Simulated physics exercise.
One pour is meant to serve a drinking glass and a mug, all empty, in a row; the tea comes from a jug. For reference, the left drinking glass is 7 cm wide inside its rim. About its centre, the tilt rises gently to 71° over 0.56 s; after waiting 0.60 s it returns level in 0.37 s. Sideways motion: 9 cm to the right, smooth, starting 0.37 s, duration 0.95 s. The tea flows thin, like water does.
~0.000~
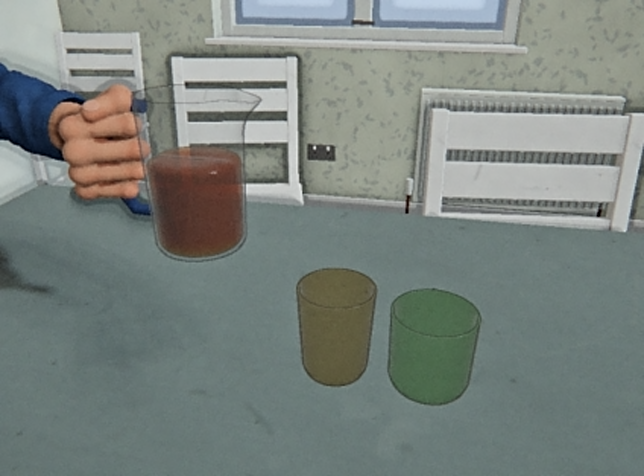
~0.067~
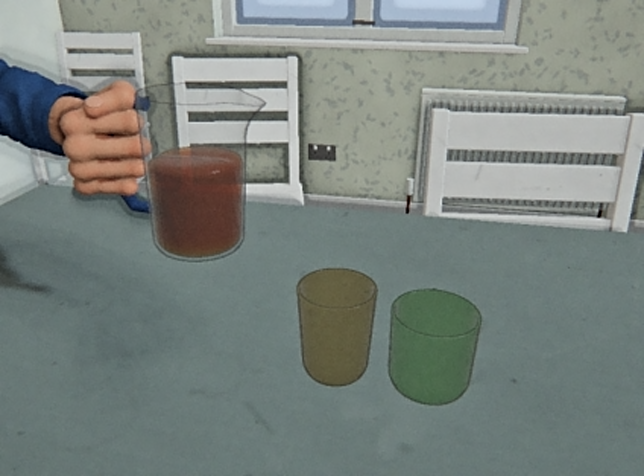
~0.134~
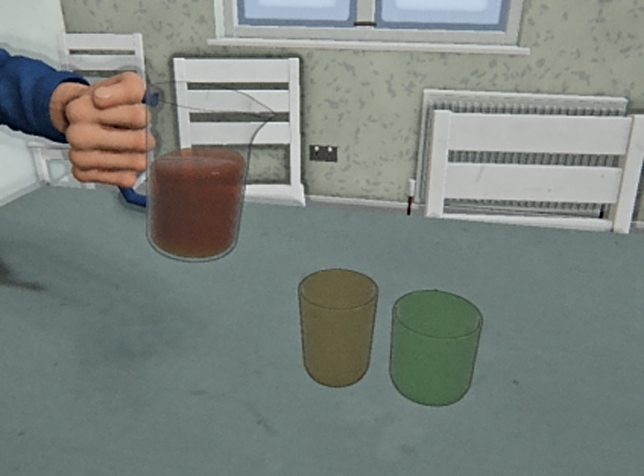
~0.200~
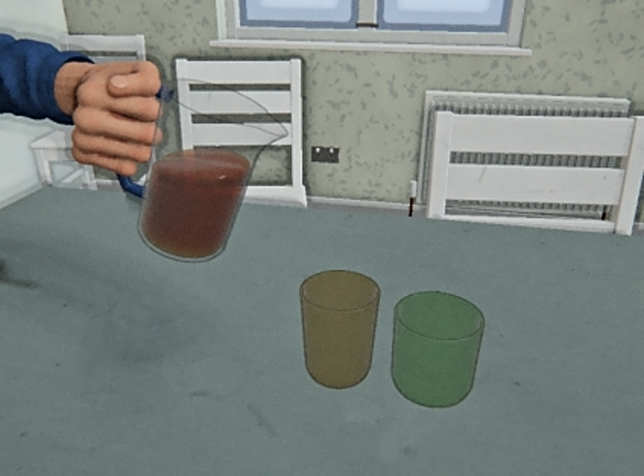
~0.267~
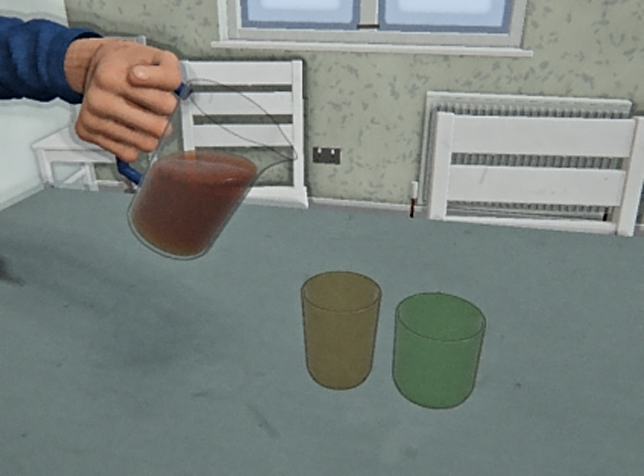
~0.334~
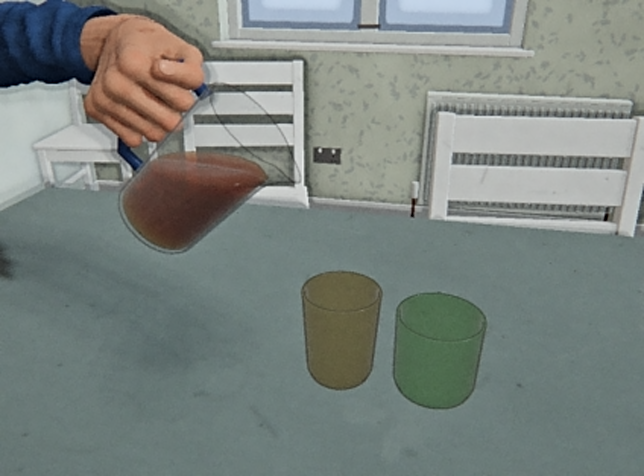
A glass jug of reddish-brown tea tilting steadily rightward in a hand, above a table with two empty tumblers, yellowish and green.
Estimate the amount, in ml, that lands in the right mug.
The right mug gets roughly 140 ml.
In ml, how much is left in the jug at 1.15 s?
Some 290 ml are still held at that time.
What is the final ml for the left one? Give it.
At the end it holds close to 80 ml.
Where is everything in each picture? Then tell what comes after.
In the first frame, tilt 0°; pouring edge (261, 99); surface from (167, 153) to (229, 158); the left drinking glass's rim runs from (299, 285) to (375, 293); the right mug's rim runs from (393, 309) to (479, 319).
In the second frame, tilt 2°; pouring edge (265, 103); surface from (168, 154) to (231, 158).
In the third frame, tilt 10°; pouring edge (275, 115); surface from (165, 156) to (233, 160).
In the fourth frame, tilt 20°; pouring edge (288, 134); surface from (165, 162) to (239, 163).
In the fifth frame, tilt 33°; pouring edge (298, 158); surface from (158, 173) to (248, 167).
In the sixth frame, tilt 46°; pouring edge (301, 181); surface from (145, 173) to (257, 171).
After 0.66 s the tilt is 71° and from the left they hold 30 ml, 0 ml, the jug 445 ml, and 0 ml is on the table.
After 0.90 s the tilt is 71° and from the left they hold 80 ml, 20 ml, the jug 350 ml, and 0 ml is on the table.
After 1.15 s the tilt is 71° and from the left they hold 80 ml, 95 ml, the jug 290 ml, and 20 ml is on the table.
After 1.42 s the tilt is 15° and from the left they hold 80 ml, 140 ml, the jug 260 ml, and 20 ml is on the table.
In the end from the left they hold 80 ml, 145 ml, the jug 260 ml, and 25 ml is on the table.
